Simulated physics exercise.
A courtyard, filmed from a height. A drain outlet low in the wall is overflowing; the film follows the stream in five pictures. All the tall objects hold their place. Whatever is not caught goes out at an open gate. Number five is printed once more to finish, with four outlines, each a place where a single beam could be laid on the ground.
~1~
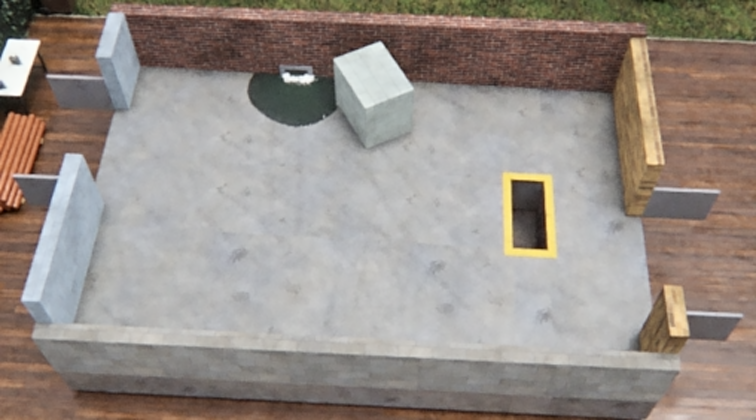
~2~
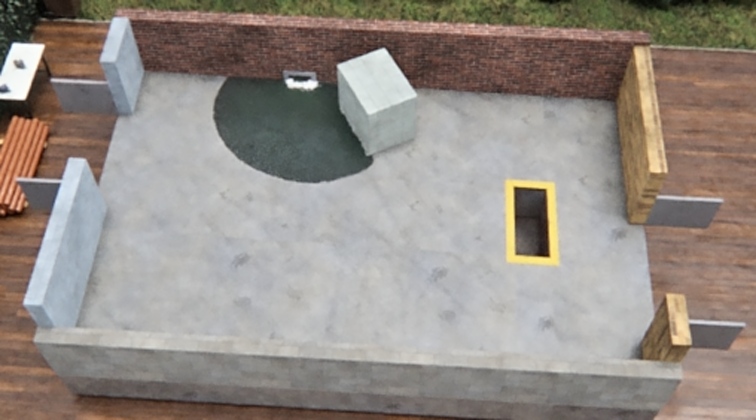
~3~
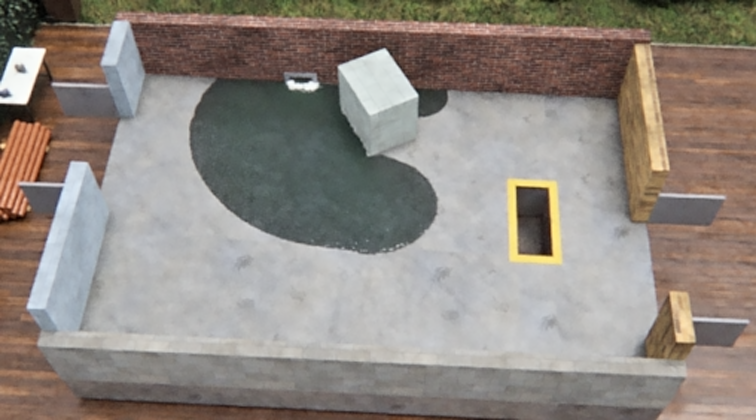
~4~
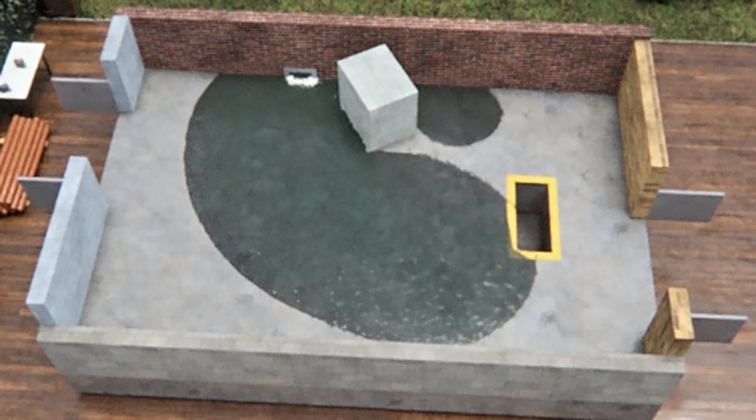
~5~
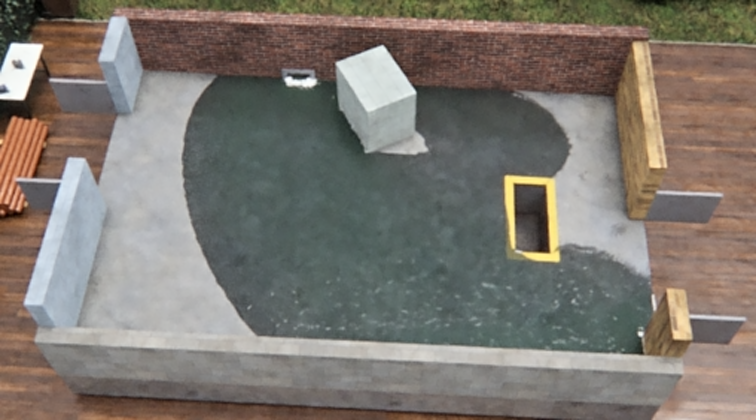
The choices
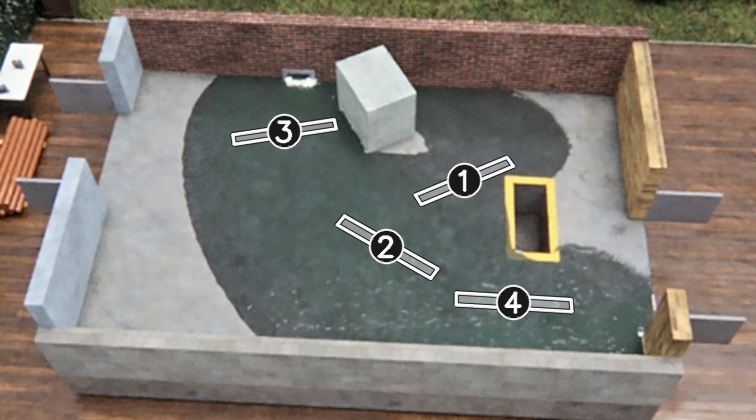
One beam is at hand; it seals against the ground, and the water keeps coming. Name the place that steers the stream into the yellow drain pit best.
It is 2.
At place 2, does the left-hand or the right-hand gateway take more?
More leaves on the right.
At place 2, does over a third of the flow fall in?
No, it does not.
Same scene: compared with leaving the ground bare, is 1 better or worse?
Worse.
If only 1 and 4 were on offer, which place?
It is 4.
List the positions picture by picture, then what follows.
Outfall at (296, 71); yellow drain pit at (529, 214); open gate at (632, 272); open gate at (117, 155); 3 % of the ground under water, visible out to (328, 113); yellow drain pit still dry, in the first frame.
In the second frame, 11 % of the ground under water, visible out to (352, 169); yellow drain pit still dry.
In the third frame, 23 % of the ground under water, visible out to (386, 245); yellow drain pit still dry.
In the fourth frame, 44 % of the ground under water, visible out to (496, 318); yellow drain pit still dry.
In the fifth frame, 61 % of the ground under water, visible out to (652, 332); yellow drain pit taking water.
In white, 1 from (418, 199) to (510, 161); 2 from (340, 220) to (434, 273); 3 from (233, 139) to (335, 124); 4 from (456, 298) to (571, 305).
With 1, about 8 % of the stream goes into the yellow drain pit, about 92 % out by the gates.
With 2, about 26 % of the stream goes into the yellow drain pit, about 74 % out by the gates.
With 3, about 12 % of the stream goes into the yellow drain pit, about 88 % out by the gates.
With 4, about 17 % of the stream goes into the yellow drain pit, about 83 % out by the gates.
